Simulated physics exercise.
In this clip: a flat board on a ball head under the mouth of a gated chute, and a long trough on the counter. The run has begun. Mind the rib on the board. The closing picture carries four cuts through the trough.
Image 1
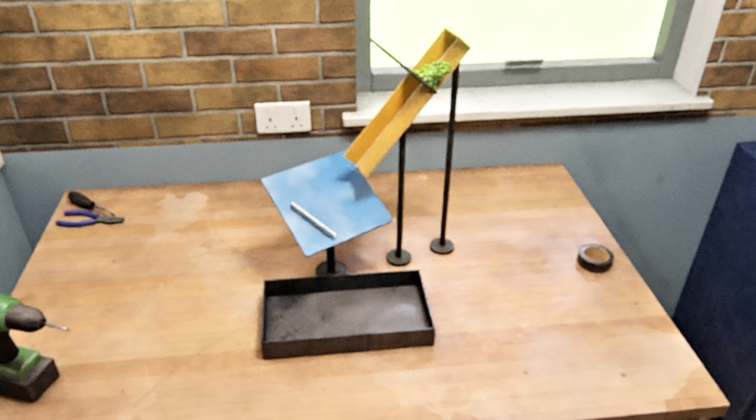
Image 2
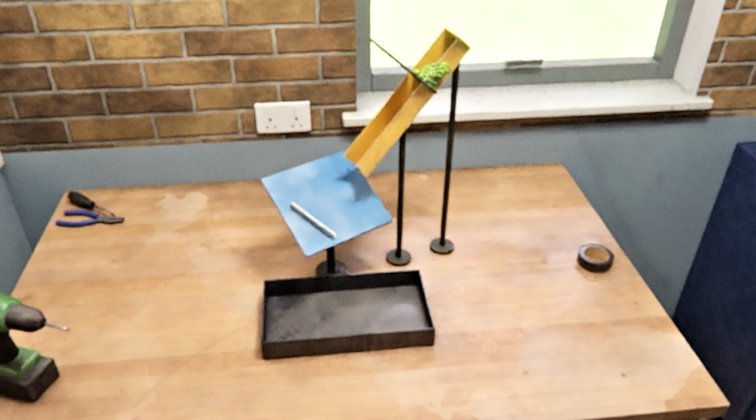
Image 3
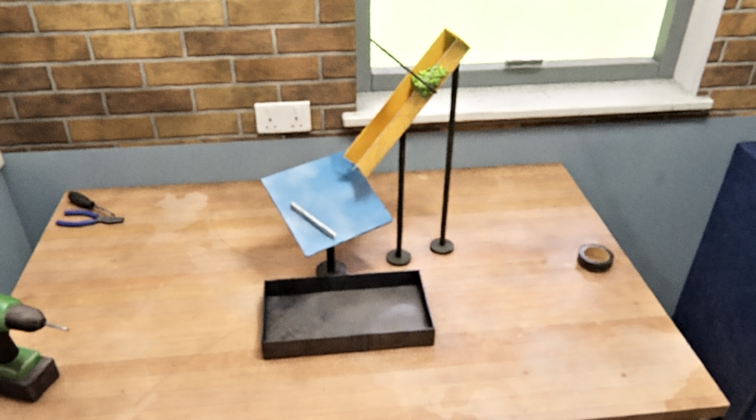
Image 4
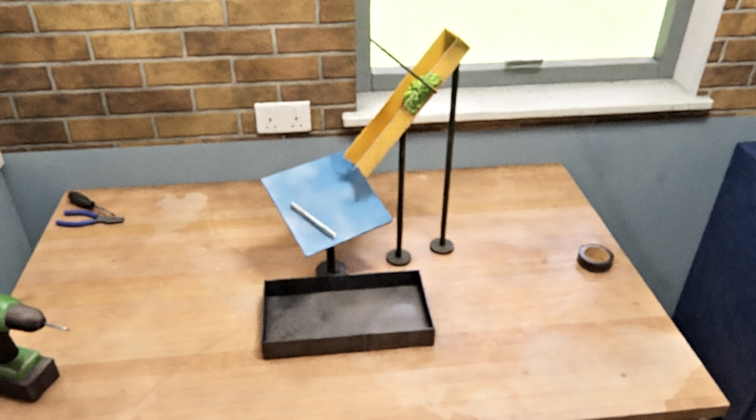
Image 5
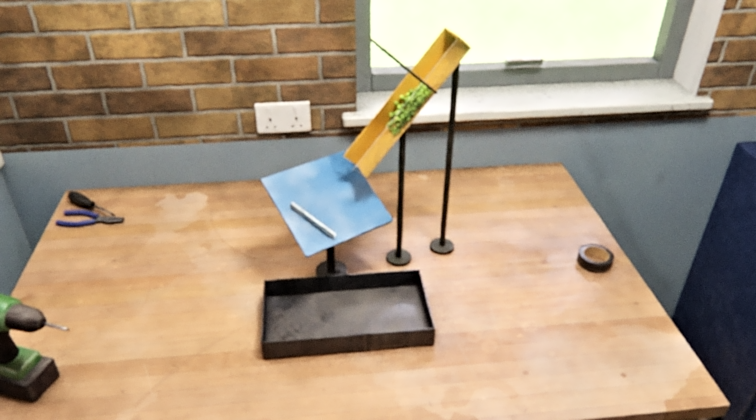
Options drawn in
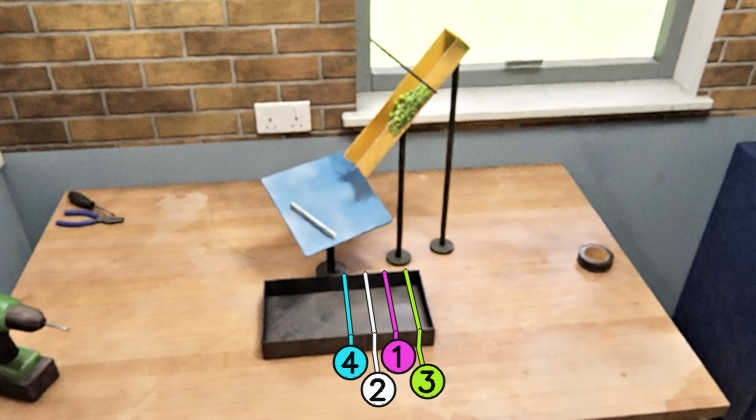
Small green pieces slide partway down a sloping yellow chute above a tilted blue board.
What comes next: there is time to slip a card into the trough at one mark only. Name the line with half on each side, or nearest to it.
Best: 2.
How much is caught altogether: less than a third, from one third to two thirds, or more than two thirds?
It is more than two thirds.
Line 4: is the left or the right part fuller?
The right side.
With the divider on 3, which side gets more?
Left.
On the marked copy, line 1 crosses the front rim at (395, 331); line 2 crosses the front rim at (374, 333); line 3 crosses the front rim at (419, 329); line 4 crosses the front rim at (350, 335).
Choosing 1, of what is caught, almost all on the left of the divider, about a tenth on the right.
Choosing 2, of what is caught, roughly half on the left of the divider, roughly half on the right.
Choosing 3, of what is caught, almost all on the left of the divider, about a tenth on the right.
Choosing 4, of what is caught, about a tenth on the left of the divider, almost all on the right.
